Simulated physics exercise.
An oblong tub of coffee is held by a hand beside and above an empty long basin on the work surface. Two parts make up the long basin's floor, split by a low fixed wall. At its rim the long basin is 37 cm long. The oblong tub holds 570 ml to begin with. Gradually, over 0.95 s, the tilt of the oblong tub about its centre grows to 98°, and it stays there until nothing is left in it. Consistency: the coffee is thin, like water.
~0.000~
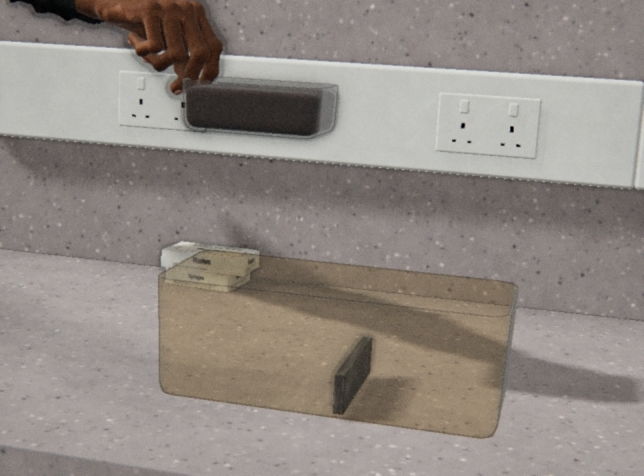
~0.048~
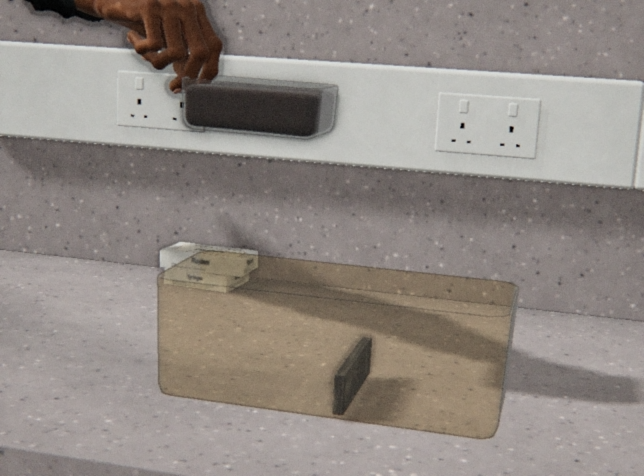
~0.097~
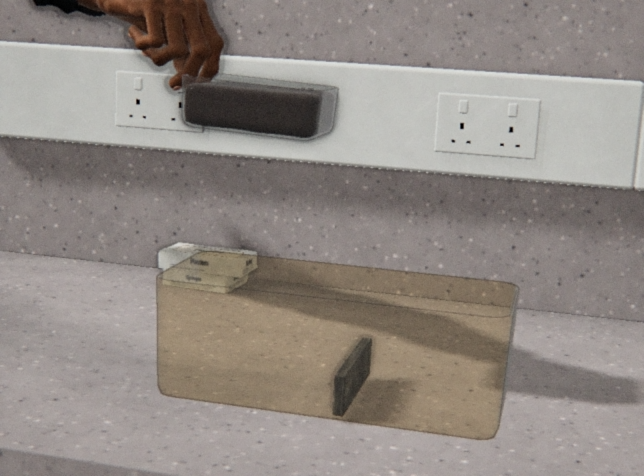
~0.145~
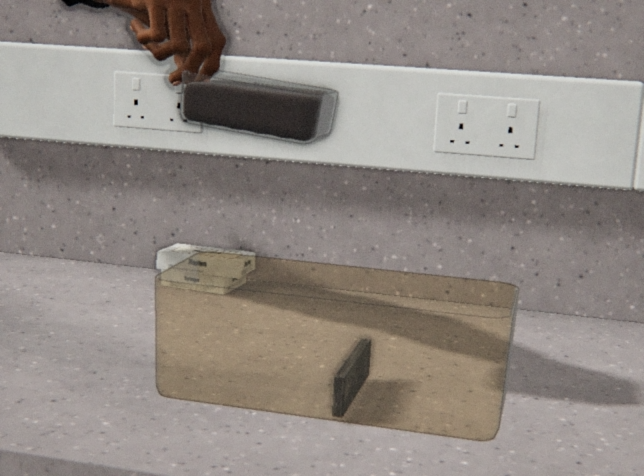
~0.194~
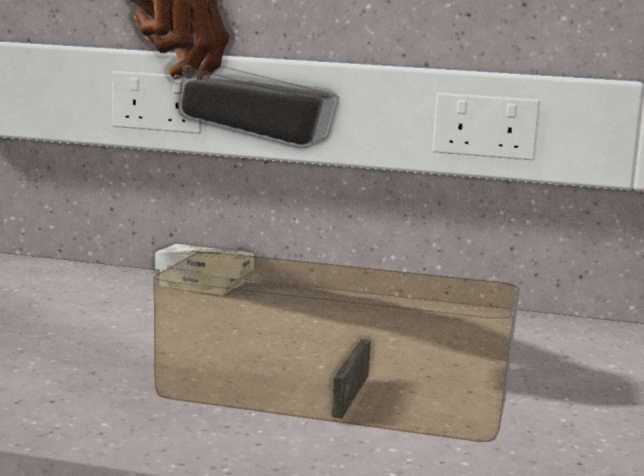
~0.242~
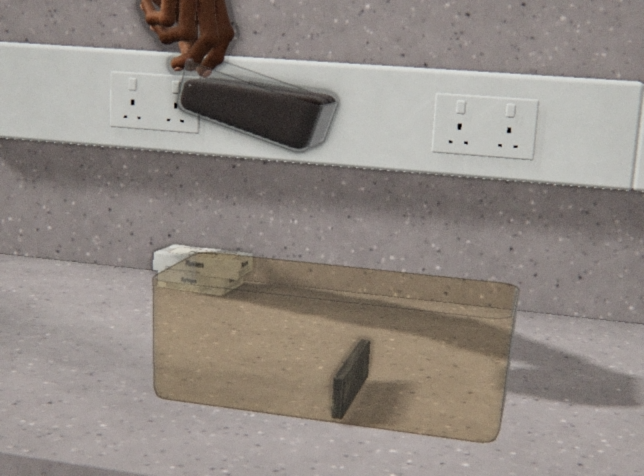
A hand held an oblong tub of dark coffee above a long, empty basin on the work surface, then slowly tilted it so its right end dipped lower, while the basin below stayed still.
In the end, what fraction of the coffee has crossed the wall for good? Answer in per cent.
In the end about 73 per cent has crossed for good.
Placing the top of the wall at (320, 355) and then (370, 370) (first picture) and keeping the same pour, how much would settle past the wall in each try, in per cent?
80 in a hundred, followed by 65 in a hundred.
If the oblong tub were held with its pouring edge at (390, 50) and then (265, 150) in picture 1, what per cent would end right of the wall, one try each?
In turn about 80 and 5 per cent.
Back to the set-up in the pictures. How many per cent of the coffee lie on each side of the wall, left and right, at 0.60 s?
Left: Around 2. Right: Around 20.
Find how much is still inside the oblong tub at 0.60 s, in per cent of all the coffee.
About 22 percent.
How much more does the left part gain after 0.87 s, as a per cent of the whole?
Change: Approx. 10 %.
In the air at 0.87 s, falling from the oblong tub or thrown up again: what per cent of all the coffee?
Estimate: Around 5 per cent.
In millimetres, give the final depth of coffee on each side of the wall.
Final levels - left approx 4 mm, right approx 18 mm.
By 0.60 s the tilt is 69° and 22 per cent is still to pour, 2 is left of the wall and 21 right of it.
By 0.87 s the tilt is 96° and 5 per cent is still to pour, 13 is left of the wall and 73 right of it.
By 1.15 s the tilt is 98° and 0 per cent is still to pour, 20 is left of the wall and 73 right of it.
By 1.45 s the tilt is 98° and 0 per cent is still to pour, 22 is left of the wall and 73 right of it.
At rest 22 per cent lies left of the wall, 73 right of it and 5 outside.
